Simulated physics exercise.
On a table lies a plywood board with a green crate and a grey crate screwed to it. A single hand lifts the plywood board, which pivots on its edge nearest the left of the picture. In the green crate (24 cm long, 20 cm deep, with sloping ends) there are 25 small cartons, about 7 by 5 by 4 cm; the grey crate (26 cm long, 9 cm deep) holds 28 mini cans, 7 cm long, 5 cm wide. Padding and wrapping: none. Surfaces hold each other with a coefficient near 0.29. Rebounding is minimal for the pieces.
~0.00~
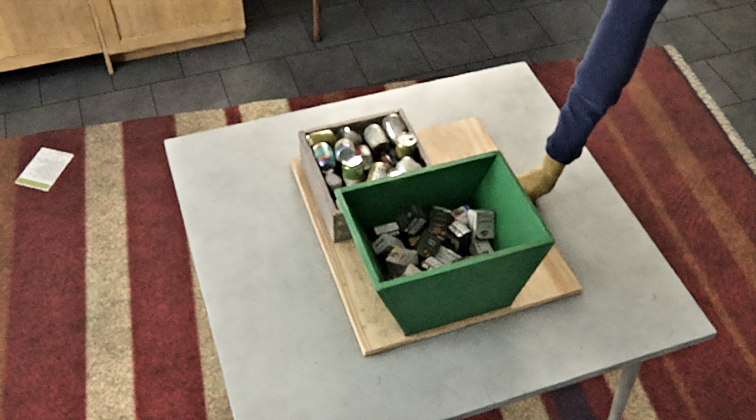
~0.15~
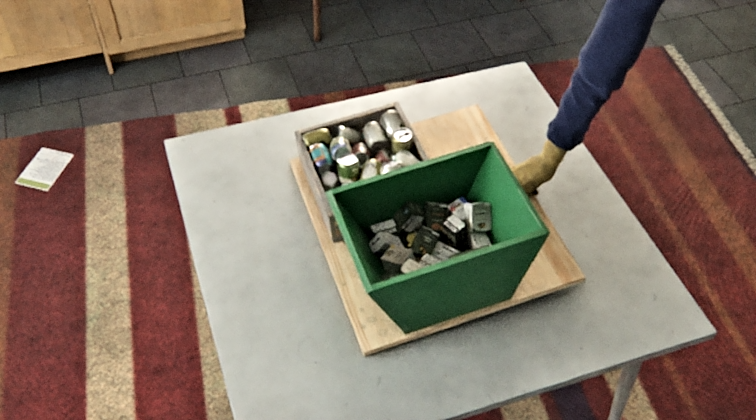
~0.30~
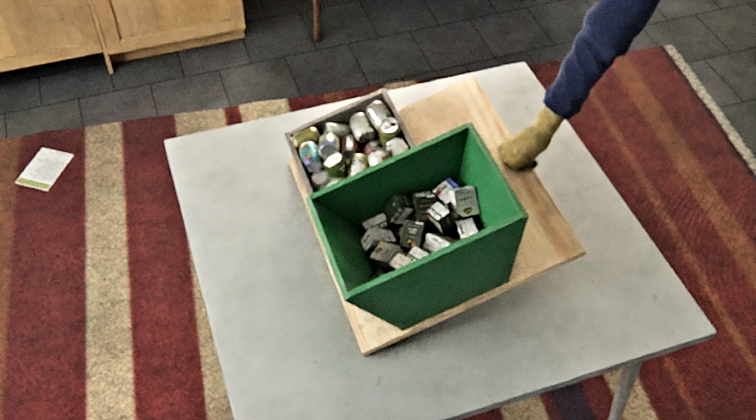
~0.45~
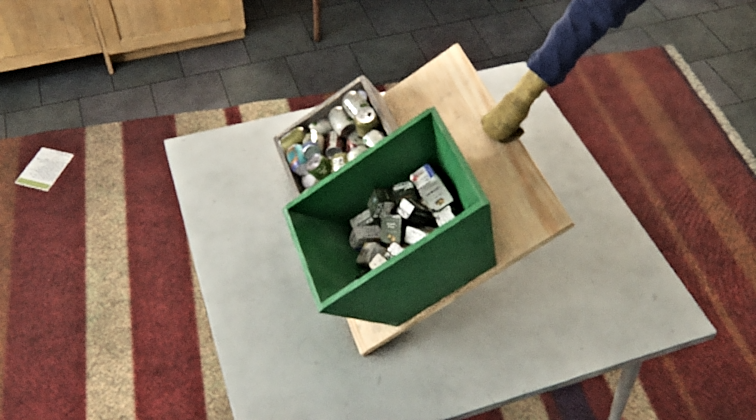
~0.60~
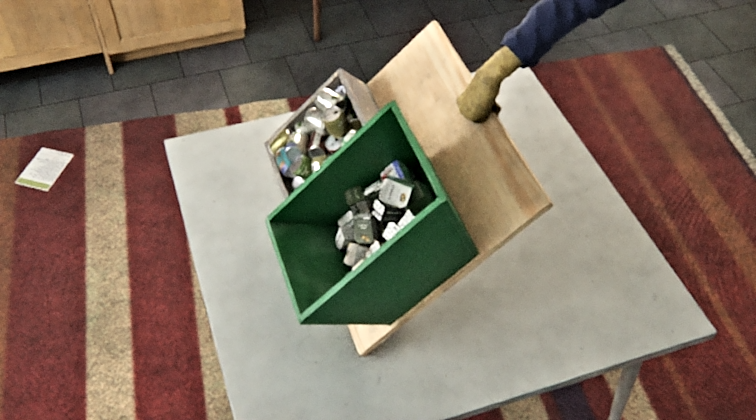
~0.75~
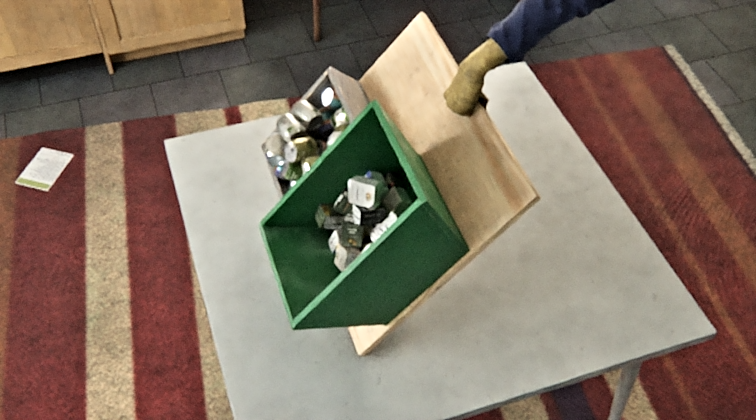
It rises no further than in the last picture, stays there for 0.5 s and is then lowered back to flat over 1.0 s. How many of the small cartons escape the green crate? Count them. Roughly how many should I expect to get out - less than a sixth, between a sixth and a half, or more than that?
Expect less than a sixth of them.
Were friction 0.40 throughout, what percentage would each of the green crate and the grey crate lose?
That would cost the green crate 0 and the grey crate 20 per cent of the load.
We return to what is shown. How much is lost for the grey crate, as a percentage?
Grey crate, 20 in a hundred gone.
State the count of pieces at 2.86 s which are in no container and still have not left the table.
Piece count: Roughly 2.
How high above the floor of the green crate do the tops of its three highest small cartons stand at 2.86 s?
I'd say near 13 cm.
After 1.09 s, tilt 48°; the green crate has all 25 and the grey crate is down by 4 of 28.
After 1.51 s, tilt 40°; the green crate has all 25 and the grey crate is down by 5 of 28.
After 2.10 s, tilt 3°; the green crate has all 25 and the grey crate is down by 5 of 28.
Outcome (at 2.86 s), the green crate has all 25 and the grey crate is down by 5 of 28. Asked share, 0 of 25, 0 per cent.
